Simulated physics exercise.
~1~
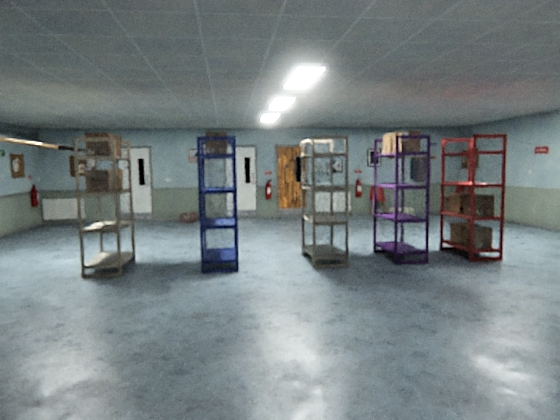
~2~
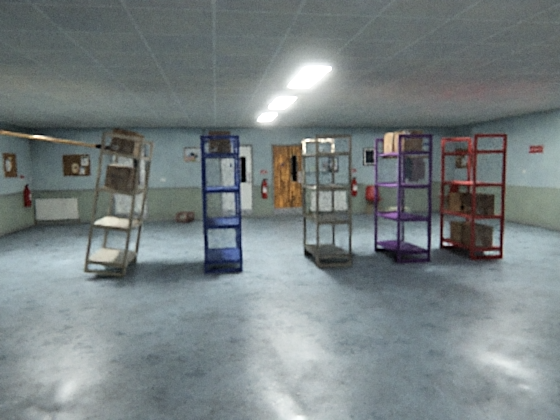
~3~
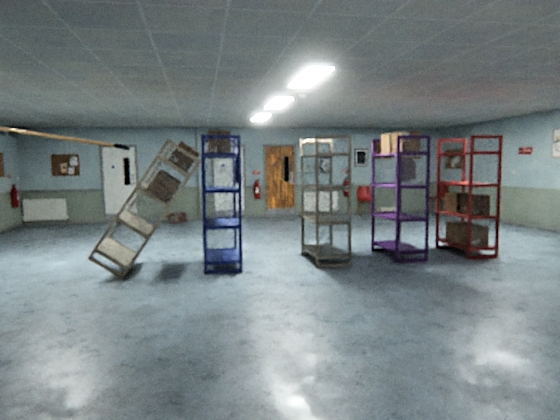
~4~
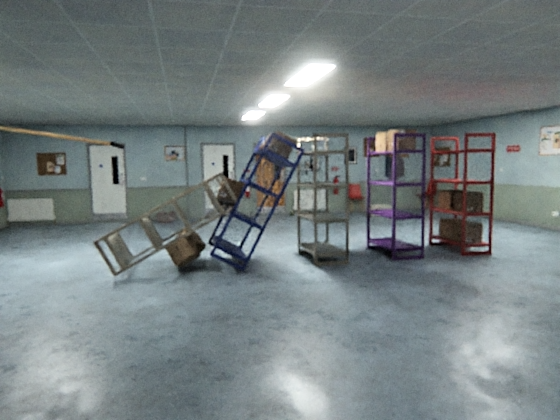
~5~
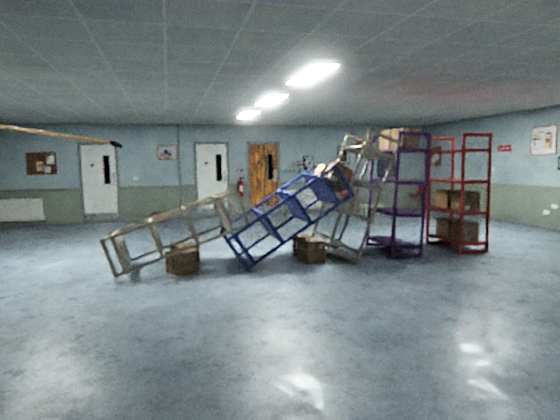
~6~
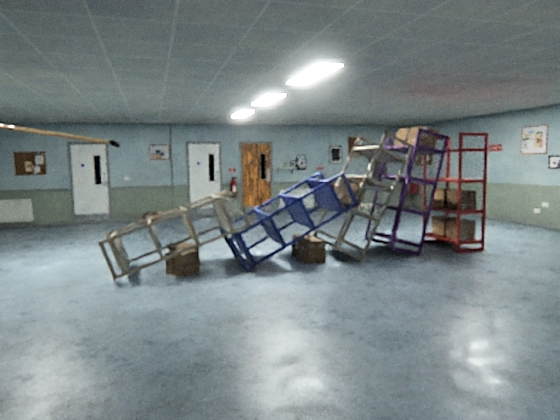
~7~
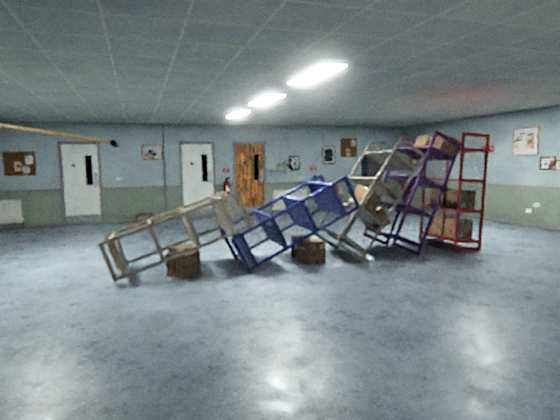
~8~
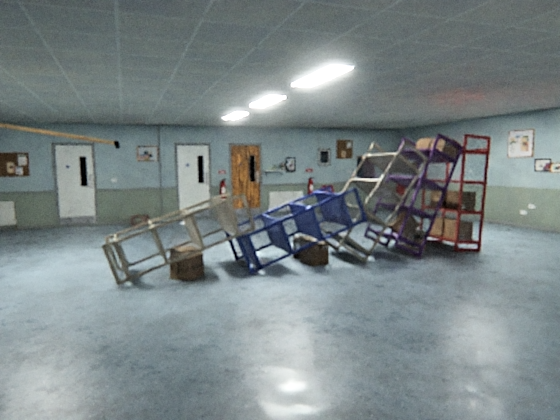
In a wide hallway with pale blue walls and a glossy floor, seen from the front by a slowly drifting camera, five open shelving units stand in a row. From left to right they are beige, blue, grey, purple and red, some holding cartons. A pole at the left moves right as the beige unit tips rightward into the blue one. The blue unit topples against the grey, which leans into the purple, while cartons drop to the floor. The purple unit tilts onto the red, and the row ends slumped rightward, with only the red unit still standing.
